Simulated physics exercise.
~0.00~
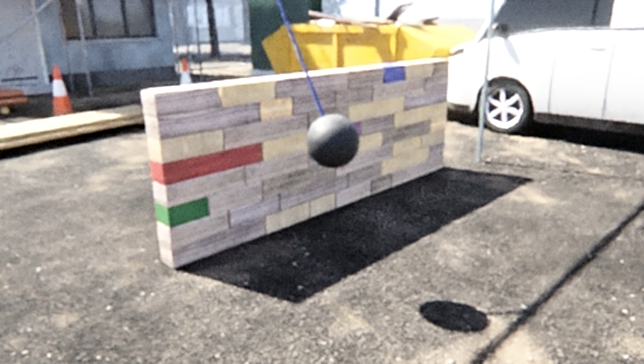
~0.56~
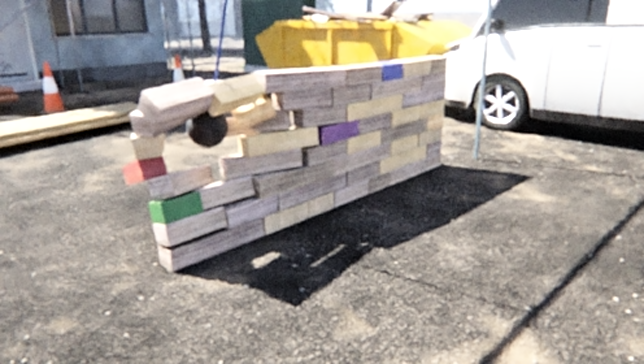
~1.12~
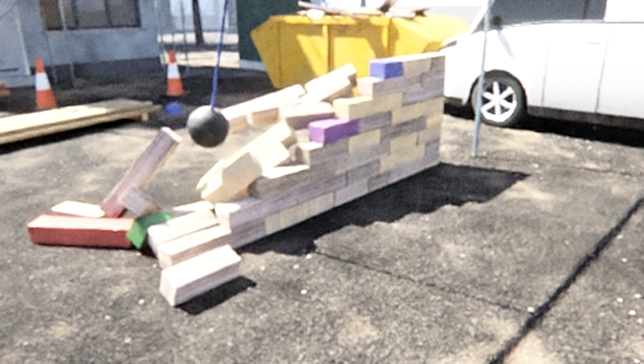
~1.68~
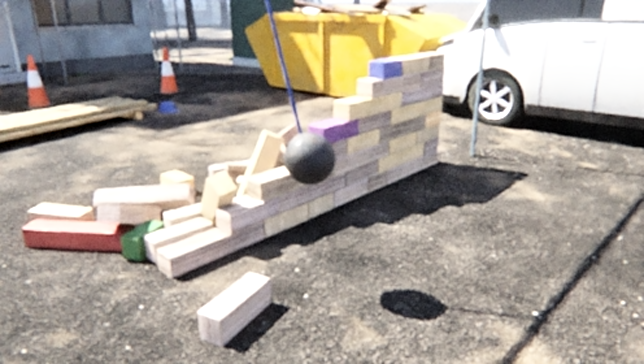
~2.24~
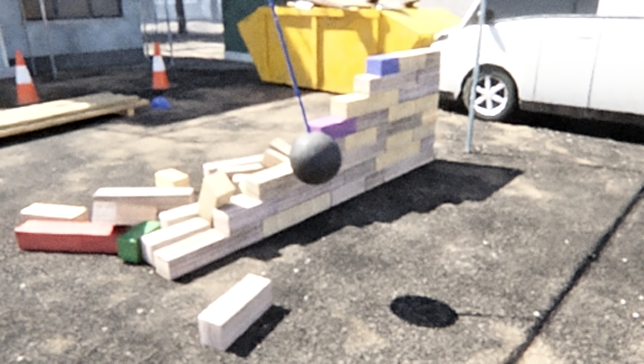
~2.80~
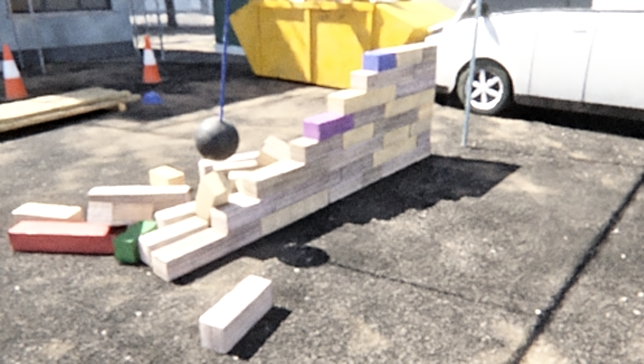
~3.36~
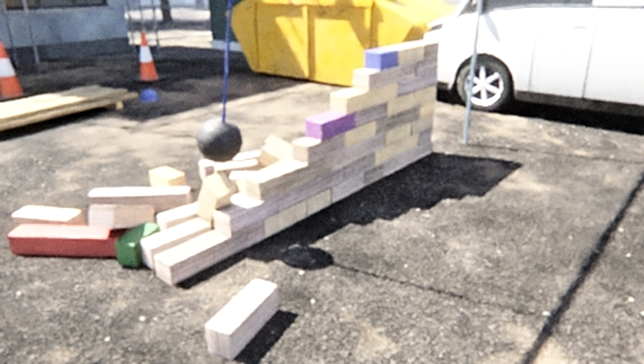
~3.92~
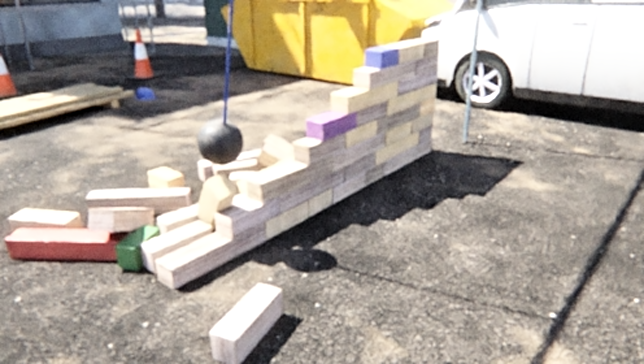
A wall of loose wooden blocks was struck by a dark ball swinging on a line, and its left side toppled, dropping the red and green blocks to the ground, while the right side stayed standing as the ball swung on.
